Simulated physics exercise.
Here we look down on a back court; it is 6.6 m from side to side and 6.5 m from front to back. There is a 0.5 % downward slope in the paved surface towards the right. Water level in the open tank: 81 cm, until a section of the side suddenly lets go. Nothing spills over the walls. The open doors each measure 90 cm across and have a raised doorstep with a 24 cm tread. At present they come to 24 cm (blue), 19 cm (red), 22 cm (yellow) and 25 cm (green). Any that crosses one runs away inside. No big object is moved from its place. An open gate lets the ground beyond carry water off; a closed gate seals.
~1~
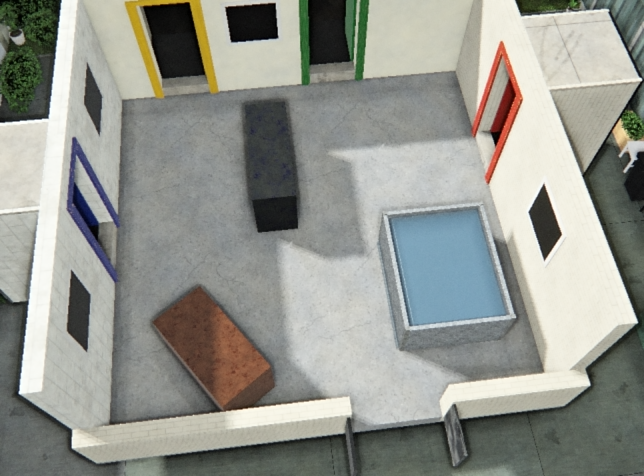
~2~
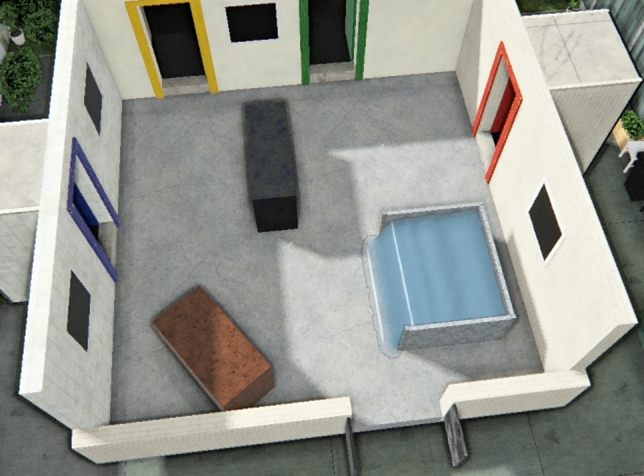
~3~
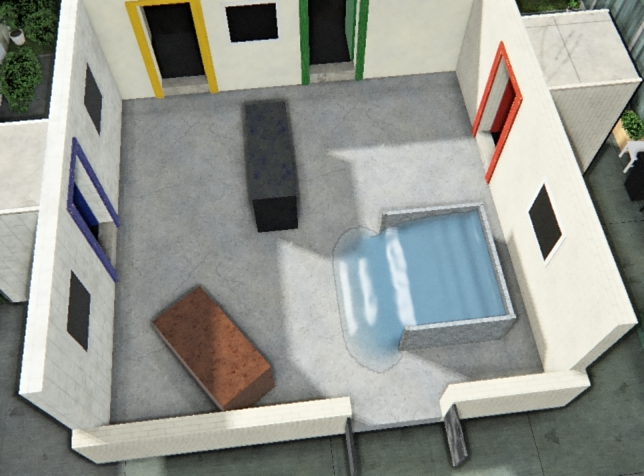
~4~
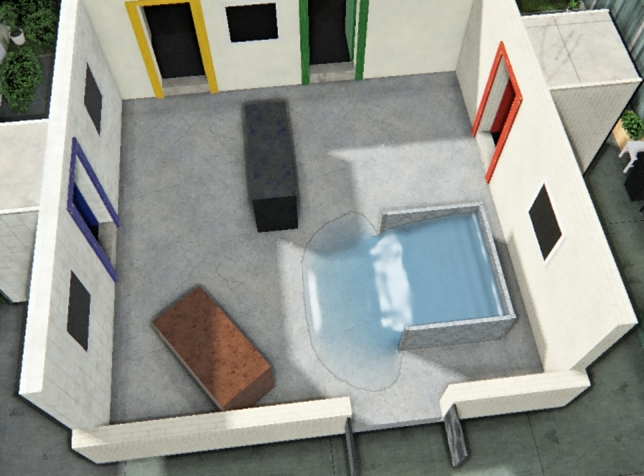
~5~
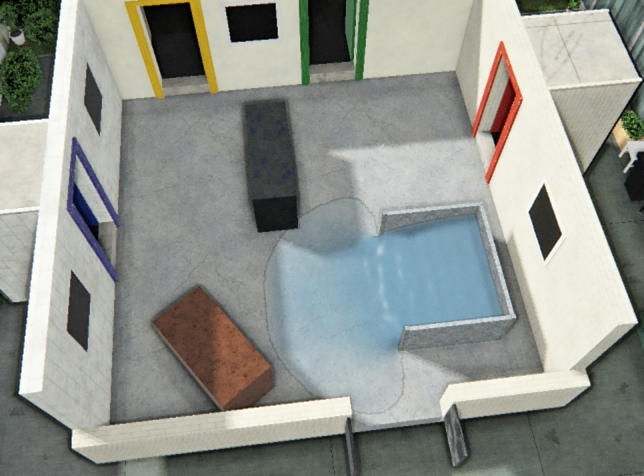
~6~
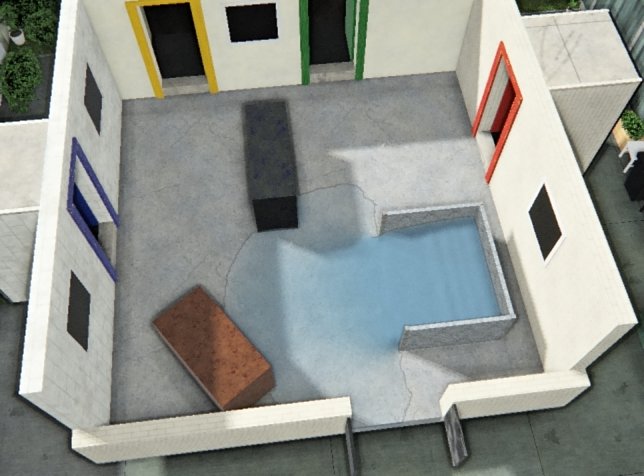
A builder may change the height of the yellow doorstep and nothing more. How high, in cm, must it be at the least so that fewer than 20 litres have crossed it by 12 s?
At least roughly 13.5 cm high.
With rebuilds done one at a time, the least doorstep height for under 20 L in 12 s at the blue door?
Blue: 30 cm.
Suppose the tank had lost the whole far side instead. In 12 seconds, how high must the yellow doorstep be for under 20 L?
It should stand roughly 7.5 cm high.
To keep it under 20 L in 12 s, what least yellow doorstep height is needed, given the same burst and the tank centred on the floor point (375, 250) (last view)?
Some 11.5 cm.
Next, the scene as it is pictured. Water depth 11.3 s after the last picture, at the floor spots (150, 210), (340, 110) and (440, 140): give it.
Close to 5, 5 and 7 cm deep.
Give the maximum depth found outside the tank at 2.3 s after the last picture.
30 cm.
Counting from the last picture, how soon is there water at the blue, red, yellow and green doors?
Arrives: Blue 0.6 s / red 5.5 s / yellow 2.2 s / green 1.6 s.
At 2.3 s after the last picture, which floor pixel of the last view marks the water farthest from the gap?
Lab note: Front tip approx. at (123, 100).
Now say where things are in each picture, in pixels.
In the first picture, the open tank at (445, 265) is whole and still, 81 cm deep; the yellow door at (177, 56) is dry.
In the second picture, the front is at (384, 348), 0.3 m from the gap at (394, 284); 0.5 m2 of floor is wet, 81 cm left at the back.
In the third picture, the gap is at (394, 286), the front 0.8 m out at (347, 327); the back of the open tank holds 74 cm.
In the fourth picture, the gap is at (393, 287), the front 1.4 m out at (311, 317); the back of the open tank holds 69 cm.
In the fifth picture, the front is at (275, 335), 2.0 m from the gap at (393, 287); 5.7 m2 of floor is wet, 67 cm left at the back.
In the sixth picture, the front is at a hidden place, 2.6 m from the gap at (393, 287); 8.0 m2 of floor is wet, 60 cm left at the back; the yellow door at (177, 56), 5.7 m from the gap, is still 3.3 m from the nearest water.
Then, 0.7 s after the last picture water covers 35 % of the floor, deepest (41 cm) near (253, 352); it has not reached the yellow door.
Then, 2.3 s after the last picture water covers 60 % of the floor, deepest (30 cm) near (123, 100); 6 cm at the yellow door, 0 litres in over its 22 cm doorstep.
Then, 11.3 s after the last picture water covers 100 % of the floor, deepest (10 cm) near (506, 262); 6 cm at the yellow door, 0 litres in over its 22 cm doorstep.
At the yellow door as built, the water peaked near 18 cm, 3.3 s after the last picture.
Run again over the same 12 s with other heights there, 41 litres in over 11 cm, 13 litres over 14.5 cm. The limit of 20 litres is kept from about 13.5 cm up.
